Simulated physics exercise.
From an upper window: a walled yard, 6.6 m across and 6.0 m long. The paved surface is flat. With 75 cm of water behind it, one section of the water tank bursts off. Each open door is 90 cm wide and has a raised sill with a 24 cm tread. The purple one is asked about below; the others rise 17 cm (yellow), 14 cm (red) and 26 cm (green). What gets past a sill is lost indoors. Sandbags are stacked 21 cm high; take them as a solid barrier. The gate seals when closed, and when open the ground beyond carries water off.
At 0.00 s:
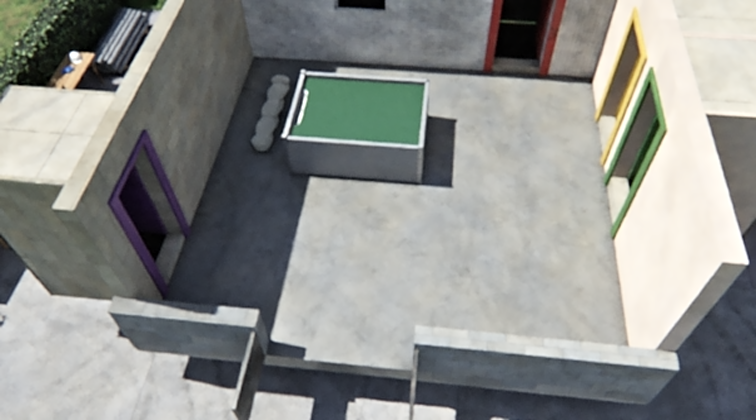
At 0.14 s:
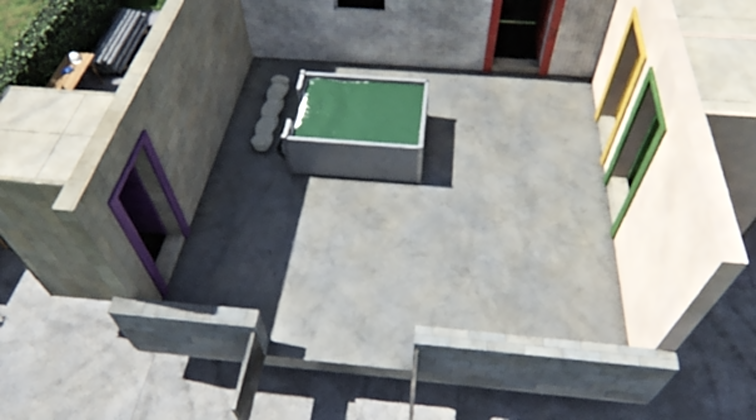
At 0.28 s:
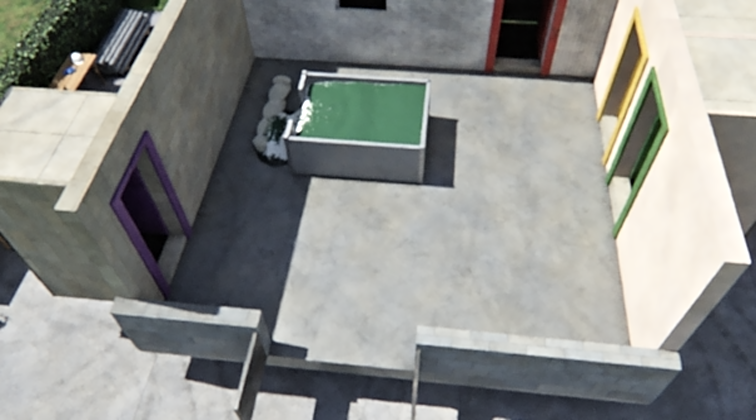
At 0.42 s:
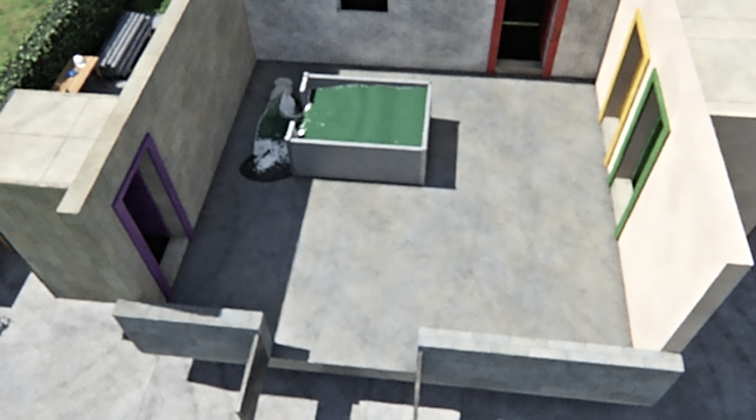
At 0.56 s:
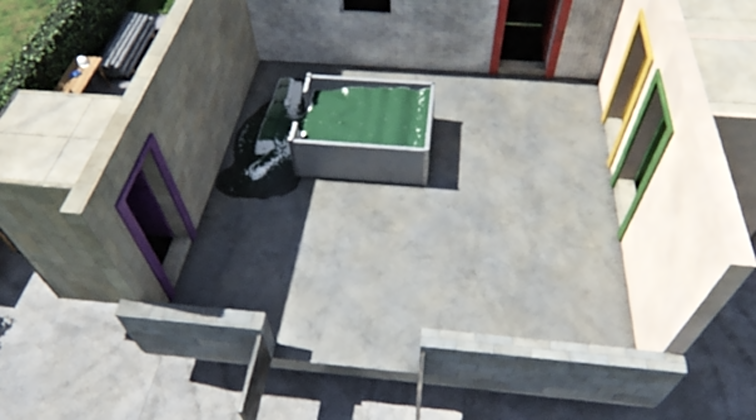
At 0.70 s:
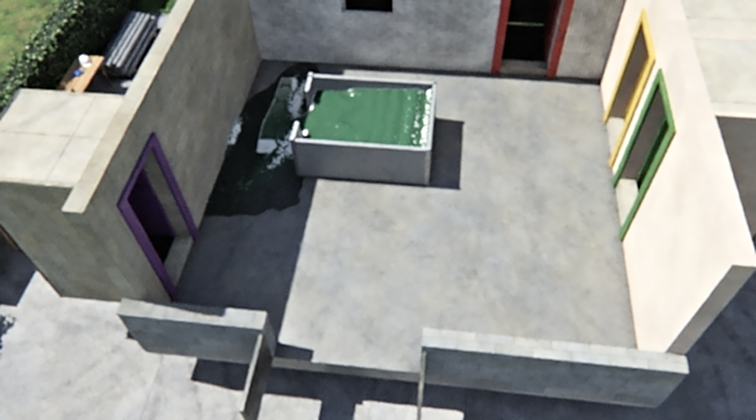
A water tank in a walled yard bursts at its left side, spreading water outward.
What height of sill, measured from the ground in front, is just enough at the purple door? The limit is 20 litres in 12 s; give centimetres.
At least 9 cm or so.
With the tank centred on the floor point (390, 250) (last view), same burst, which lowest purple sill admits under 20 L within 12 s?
Then roughly 27 cm.
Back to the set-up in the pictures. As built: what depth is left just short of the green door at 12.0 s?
About 4.5 cm.
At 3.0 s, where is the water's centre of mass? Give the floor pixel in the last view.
At about (323, 151).
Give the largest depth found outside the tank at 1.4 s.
About 54 cm.
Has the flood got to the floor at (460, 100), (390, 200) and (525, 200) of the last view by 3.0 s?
In that order: Wet, not reached, still dry.
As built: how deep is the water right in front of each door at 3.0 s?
In cm: Yellow 0, purple 8, red 2, green 0.
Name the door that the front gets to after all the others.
It is the green one.
After 1.4 s water covers 20 % of the floor, deepest (54 cm) near (282, 141); 9 cm at the purple door, 0 litres in over its 15 cm sill.
After 3.0 s water covers 40 % of the floor, deepest (34 cm) near (282, 141); 8 cm at the purple door, 0 litres in over its 15 cm sill.
After 12.0 s water covers 95 % of the floor, deepest (10 cm) near (418, 331); 6 cm at the purple door, 1 litre in over its 15 cm sill.
At the purple door as built, the water arrived by 1.1 s and peaked near 14 cm at 5.0 s.
With a sill of 7 cm, 47 litres would have come in within the 12 s; with 10 cm, 13 litres. So under 20 litres takes about 9 cm.
